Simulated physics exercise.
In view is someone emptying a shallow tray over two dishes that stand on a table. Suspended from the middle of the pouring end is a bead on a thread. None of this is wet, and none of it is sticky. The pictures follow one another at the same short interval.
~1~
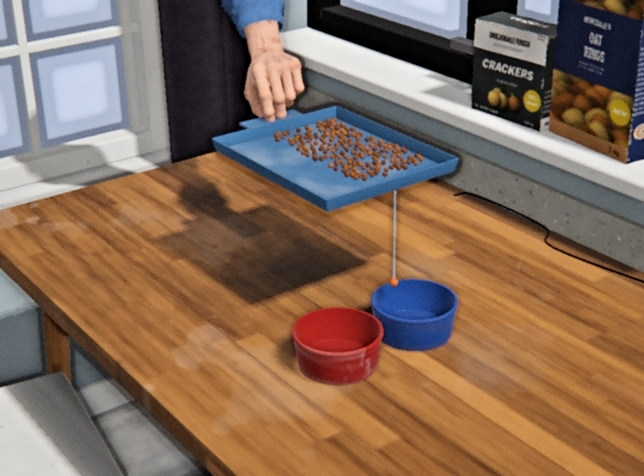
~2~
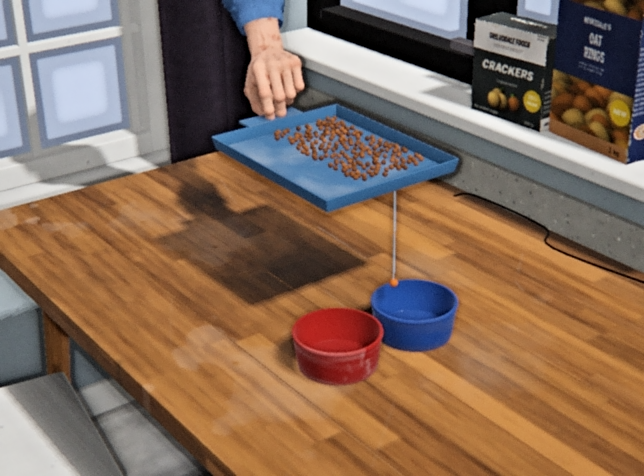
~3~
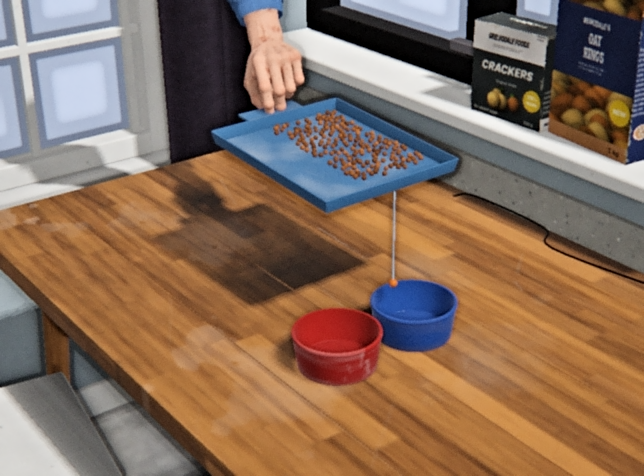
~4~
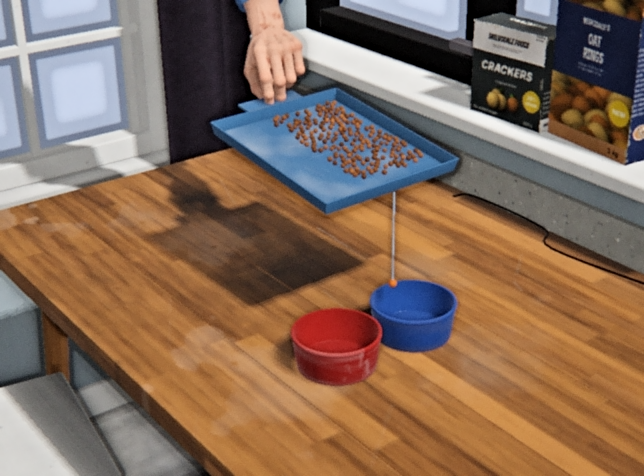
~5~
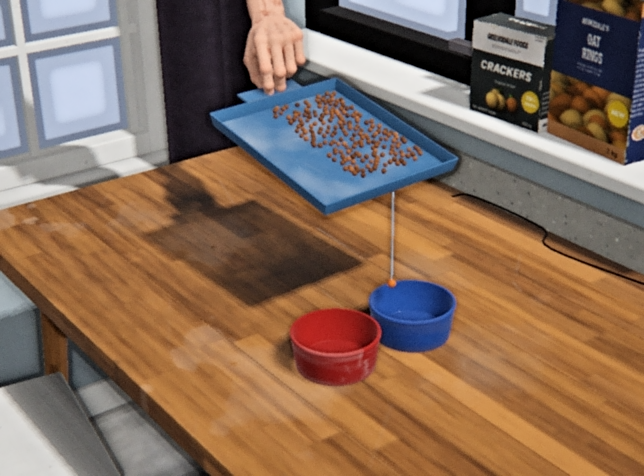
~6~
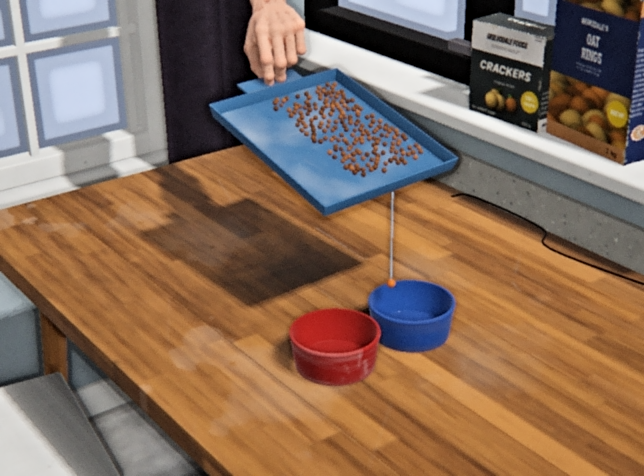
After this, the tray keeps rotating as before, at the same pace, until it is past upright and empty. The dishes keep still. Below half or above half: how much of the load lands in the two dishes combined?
Most of what falls will go into the dishes.
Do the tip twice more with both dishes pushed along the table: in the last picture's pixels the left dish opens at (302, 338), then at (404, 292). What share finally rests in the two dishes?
First placement: Some 60 %; second placement: Some 20 %.
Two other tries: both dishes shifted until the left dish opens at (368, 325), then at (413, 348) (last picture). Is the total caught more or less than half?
At the first place over half, at the second below a half.
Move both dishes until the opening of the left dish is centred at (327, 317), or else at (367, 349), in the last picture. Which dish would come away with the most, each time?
The left of the pair the first time, the right of the pair the second.
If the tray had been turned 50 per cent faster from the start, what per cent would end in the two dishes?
It would be close to 80 per cent.
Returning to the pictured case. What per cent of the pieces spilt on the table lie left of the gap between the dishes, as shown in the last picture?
Estimate: About 10 per cent.
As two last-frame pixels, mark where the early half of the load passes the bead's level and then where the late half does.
Earlier portion about (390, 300); later portion about (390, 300).
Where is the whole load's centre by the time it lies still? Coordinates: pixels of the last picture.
(388, 341).
Soon after the last picture, tray tipped steeply; nearly all on the tray; a stray few in the left dish; a stray few in the right dish; a stray few outside both; a stray few in the air.
A little later, tray tipped right over; about a third on the tray; a small part in the left dish; a small part in the right dish; a small part outside both; about a third in the air.
Later still, tray tipped past a quarter turn; about a third in the left dish; about half in the right dish; about a quarter outside both.
At rest, tray tipped past a quarter turn; about a third in the left dish; about half in the right dish; about a quarter outside both.
